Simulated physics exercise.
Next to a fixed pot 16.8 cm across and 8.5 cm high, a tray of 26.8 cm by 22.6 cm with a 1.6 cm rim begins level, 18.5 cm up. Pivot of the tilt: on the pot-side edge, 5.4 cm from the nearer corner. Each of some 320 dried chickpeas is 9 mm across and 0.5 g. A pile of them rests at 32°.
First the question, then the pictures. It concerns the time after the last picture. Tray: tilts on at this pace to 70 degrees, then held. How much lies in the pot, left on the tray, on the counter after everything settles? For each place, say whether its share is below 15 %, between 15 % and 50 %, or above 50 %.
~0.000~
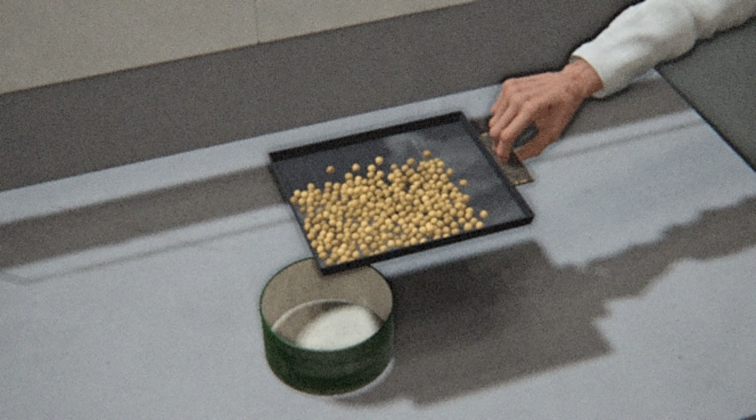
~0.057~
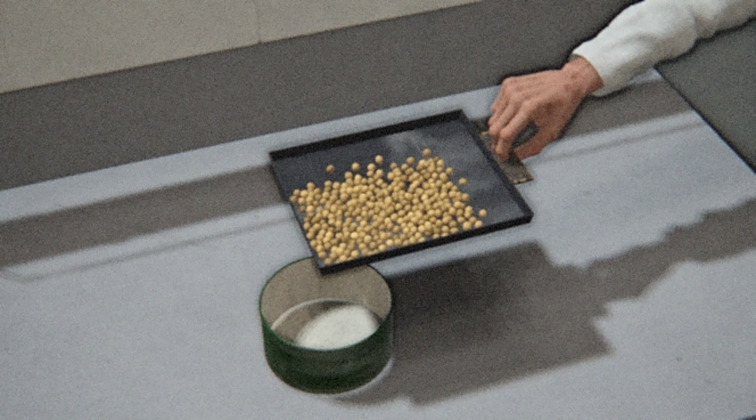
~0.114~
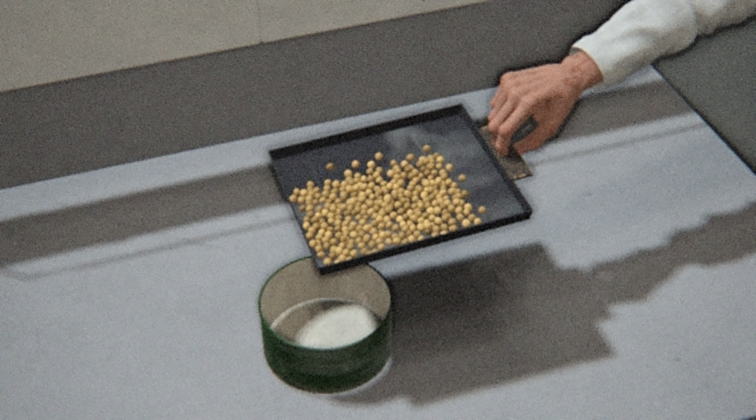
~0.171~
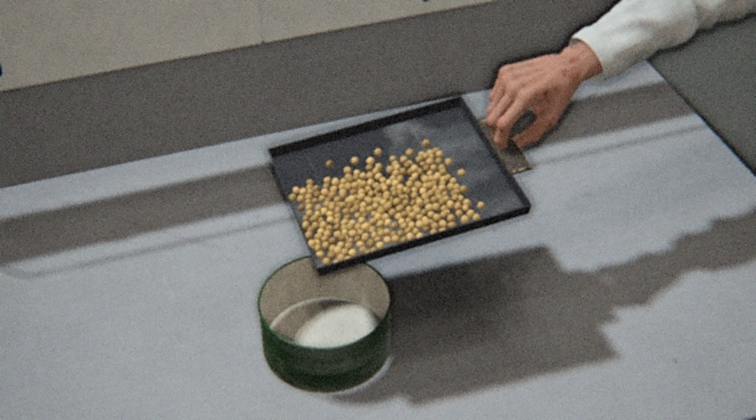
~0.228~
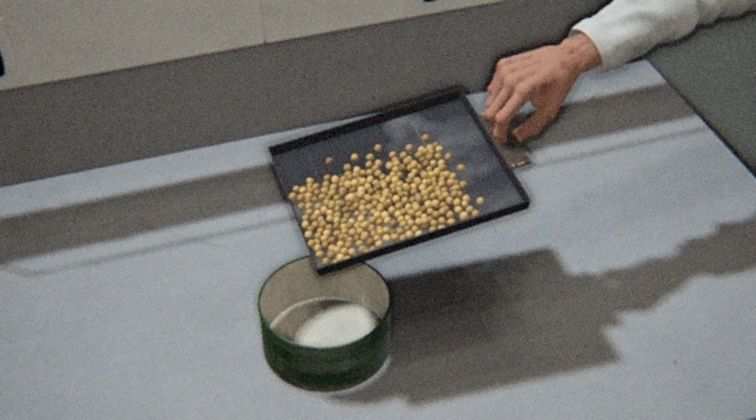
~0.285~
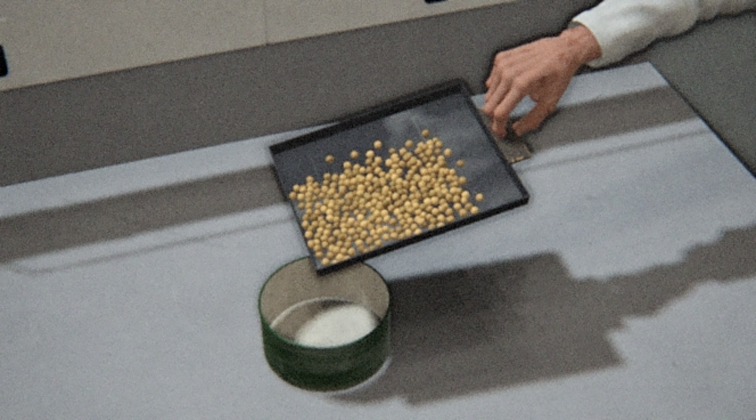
Result: Pot: I'd expect little or nothing; left on the tray: I'd expect the greater amount; counter: I'd expect little or nothing.
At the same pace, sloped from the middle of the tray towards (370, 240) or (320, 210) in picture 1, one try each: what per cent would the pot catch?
First try: Around 5 percent; second try: Around 0 percent.
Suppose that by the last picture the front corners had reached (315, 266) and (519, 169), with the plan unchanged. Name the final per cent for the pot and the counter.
Final per cent - pot 0, counter 5.
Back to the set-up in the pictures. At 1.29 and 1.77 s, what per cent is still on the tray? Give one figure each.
100 then 95.
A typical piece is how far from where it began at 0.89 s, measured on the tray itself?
Displacement on the tray: Roughly 2 cm.
Then, at 0.89 s, tilt 39 degrees; the tray holds 100 %, the pot 0 %.
After 1.29 s, tilt 57 degrees; the tray holds 100 %, the pot 0 %.
Then, at 1.77 s, tilt 70 degrees; the tray holds 95 %, the pot 0 %.
By 2.5 s all is still; pot 0 %, tray 95 %, counter 5 %.
